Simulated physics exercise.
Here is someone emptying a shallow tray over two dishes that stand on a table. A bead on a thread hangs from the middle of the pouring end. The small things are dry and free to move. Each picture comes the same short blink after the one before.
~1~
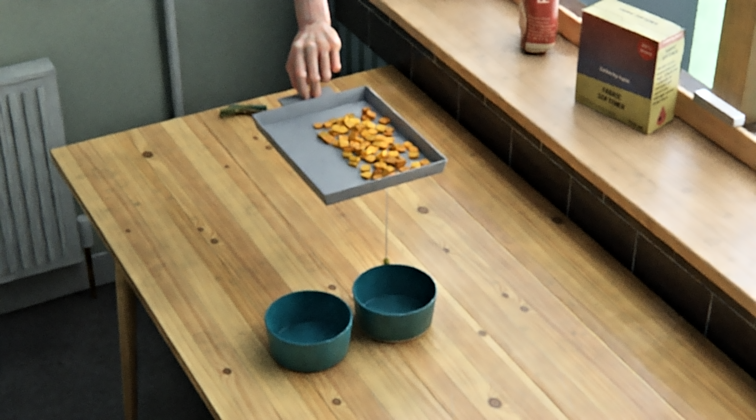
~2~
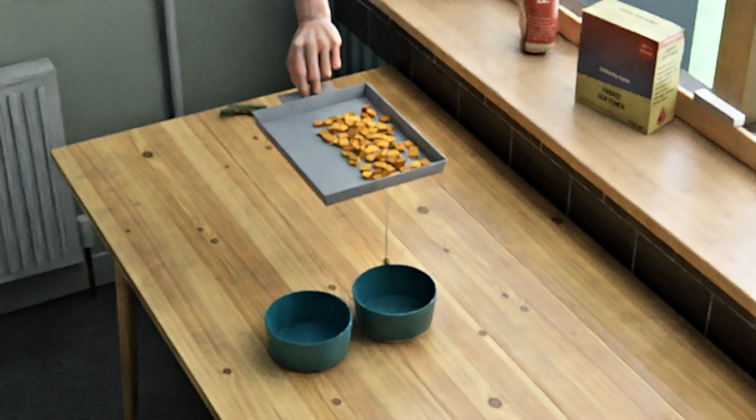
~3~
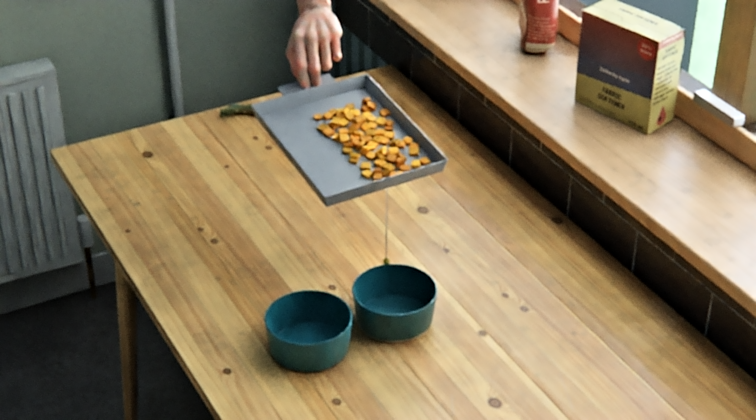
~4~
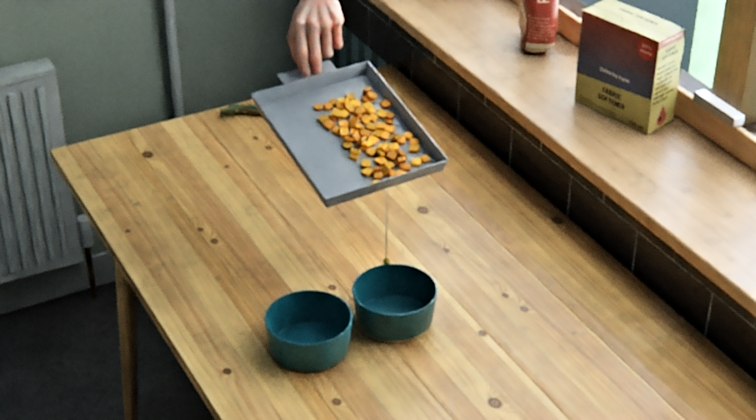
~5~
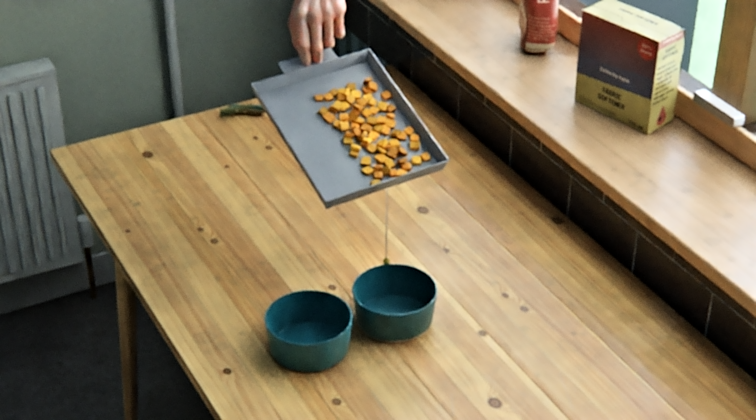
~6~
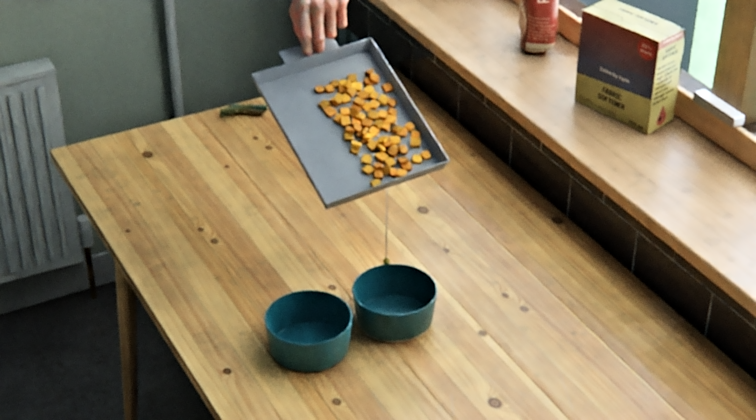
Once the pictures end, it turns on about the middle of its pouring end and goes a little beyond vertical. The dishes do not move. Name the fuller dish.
The right dish gets more.
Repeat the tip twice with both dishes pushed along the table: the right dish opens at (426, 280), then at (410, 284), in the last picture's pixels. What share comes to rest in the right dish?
Near 30 % and 40 %.
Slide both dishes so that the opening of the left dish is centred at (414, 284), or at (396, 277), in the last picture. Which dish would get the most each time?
In turn: The left-hand dish; the left one.
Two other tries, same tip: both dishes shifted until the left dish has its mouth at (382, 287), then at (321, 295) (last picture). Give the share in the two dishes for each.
In turn 50 and 60 in a hundred.
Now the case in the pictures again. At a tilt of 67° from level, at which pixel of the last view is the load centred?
Near (379, 177).
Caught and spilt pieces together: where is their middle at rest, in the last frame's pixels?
Around (383, 327).
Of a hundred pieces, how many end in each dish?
The left dish has 20 per cent, the right dish has 60.
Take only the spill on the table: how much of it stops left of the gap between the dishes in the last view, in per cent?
Near 40 %.
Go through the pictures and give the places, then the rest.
The first frame shows corners of the pouring end (326, 192) and (443, 159), level; middle of the load (365, 145), small crackers; left dish (328, 354); right dish (415, 325); bead on its thread (386, 261).
The second frame shows corners of the pouring end (326, 193) and (443, 159), level; middle of the load (365, 144).
The third frame shows corners of the pouring end (327, 194) and (443, 159), tipped barely, lowest at the left corner; middle of the load (365, 140).
The fourth frame shows corners of the pouring end (327, 196) and (444, 159), tipped a little, lowest at the left corner; middle of the load (366, 134).
The fifth frame shows corners of the pouring end (327, 198) and (445, 159), tipped clearly, lowest at the left corner; middle of the load (366, 128).
The sixth frame shows corners of the pouring end (328, 200) and (445, 159), tipped clearly, lowest at the left corner; middle of the load (367, 124); left dish (328, 354); right dish (415, 325).
Just after the last frame, tray tipped steeply; almost all on the tray; just a few in the air.
A moment on, tray tipped past a quarter turn; roughly half on the tray; about a tenth in the left dish; about a tenth in the right dish; just a few outside both; roughly a quarter in the air.
Further on, tray tipped past a quarter turn; roughly a quarter in the left dish; roughly half in the right dish; roughly a quarter outside both.
When it is over, tray tipped past a quarter turn; roughly a quarter in the left dish; roughly half in the right dish; roughly a quarter outside both.
